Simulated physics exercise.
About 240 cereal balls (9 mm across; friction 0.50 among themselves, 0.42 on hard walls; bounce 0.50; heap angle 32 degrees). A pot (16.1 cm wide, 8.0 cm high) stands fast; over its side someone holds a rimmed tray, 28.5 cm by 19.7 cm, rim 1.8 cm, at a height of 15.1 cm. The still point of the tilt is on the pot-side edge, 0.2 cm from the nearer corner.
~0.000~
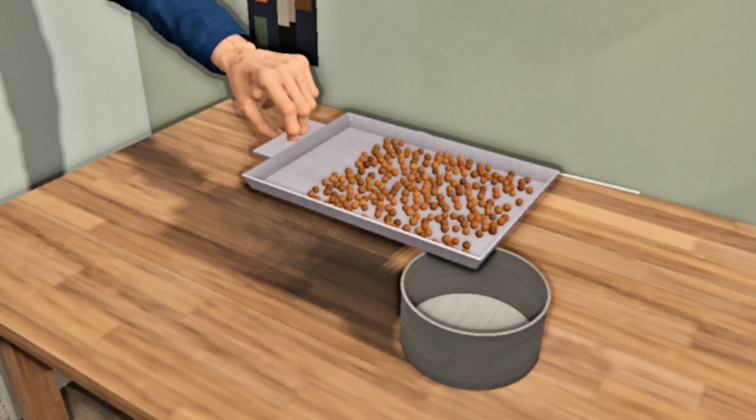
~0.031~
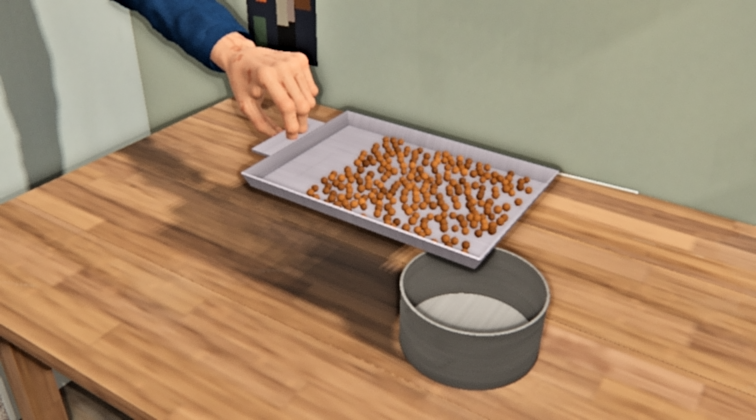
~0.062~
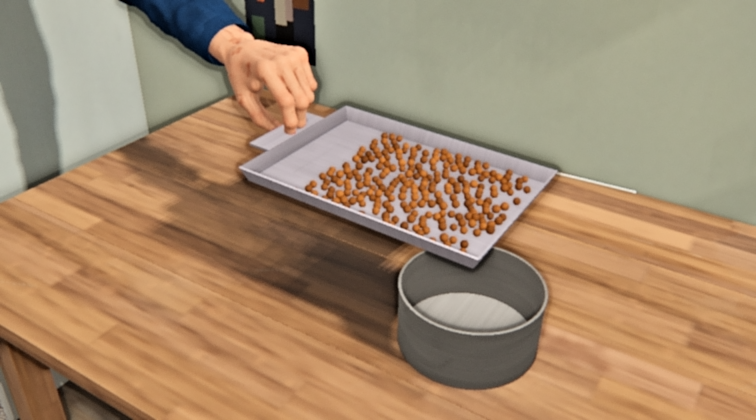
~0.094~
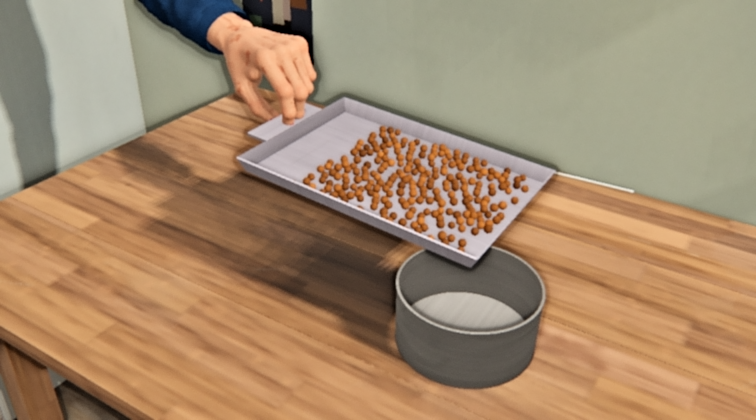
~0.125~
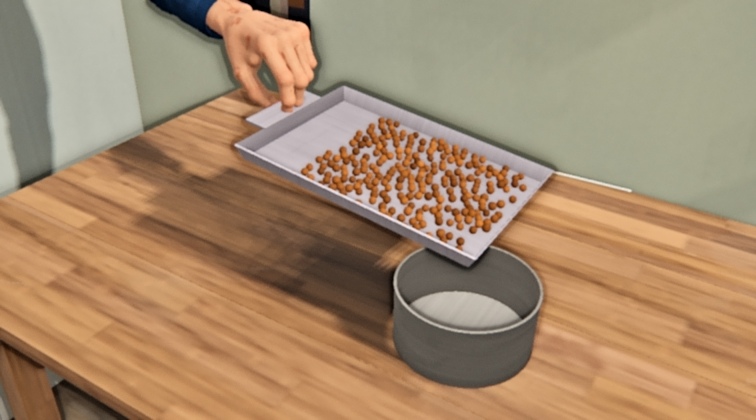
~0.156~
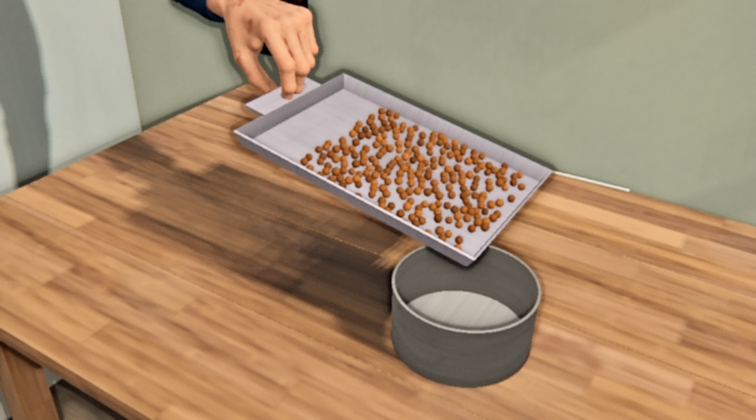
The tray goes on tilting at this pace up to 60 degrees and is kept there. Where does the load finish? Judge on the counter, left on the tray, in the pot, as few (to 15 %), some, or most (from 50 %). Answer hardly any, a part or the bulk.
On the counter: A part; left on the tray: The bulk; in the pot: Hardly any.
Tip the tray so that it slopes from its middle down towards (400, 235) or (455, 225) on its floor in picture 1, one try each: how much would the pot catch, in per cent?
Some 0 and 5 per cent.
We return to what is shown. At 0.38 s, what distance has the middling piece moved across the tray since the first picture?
Roughly 2 cm.
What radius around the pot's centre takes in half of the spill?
About 16 cm.
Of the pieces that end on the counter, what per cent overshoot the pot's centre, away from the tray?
About 100 per cent.
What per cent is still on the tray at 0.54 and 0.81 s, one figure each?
About 100, 75.
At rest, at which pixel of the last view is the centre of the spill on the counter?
Near (592, 346).
Then, at 0.38 s, tilt 35 degrees; the tray holds 100 %, the pot 0 %.
Then, at 0.54 s, tilt 53 degrees; the tray holds 100 %, the pot 0 %.
Then, at 0.81 s, tilt 60 degrees; the tray holds 75 %, the pot 0 %.
At rest (1.7 s), counter 30 %, tray 65 %, pot 5 %.
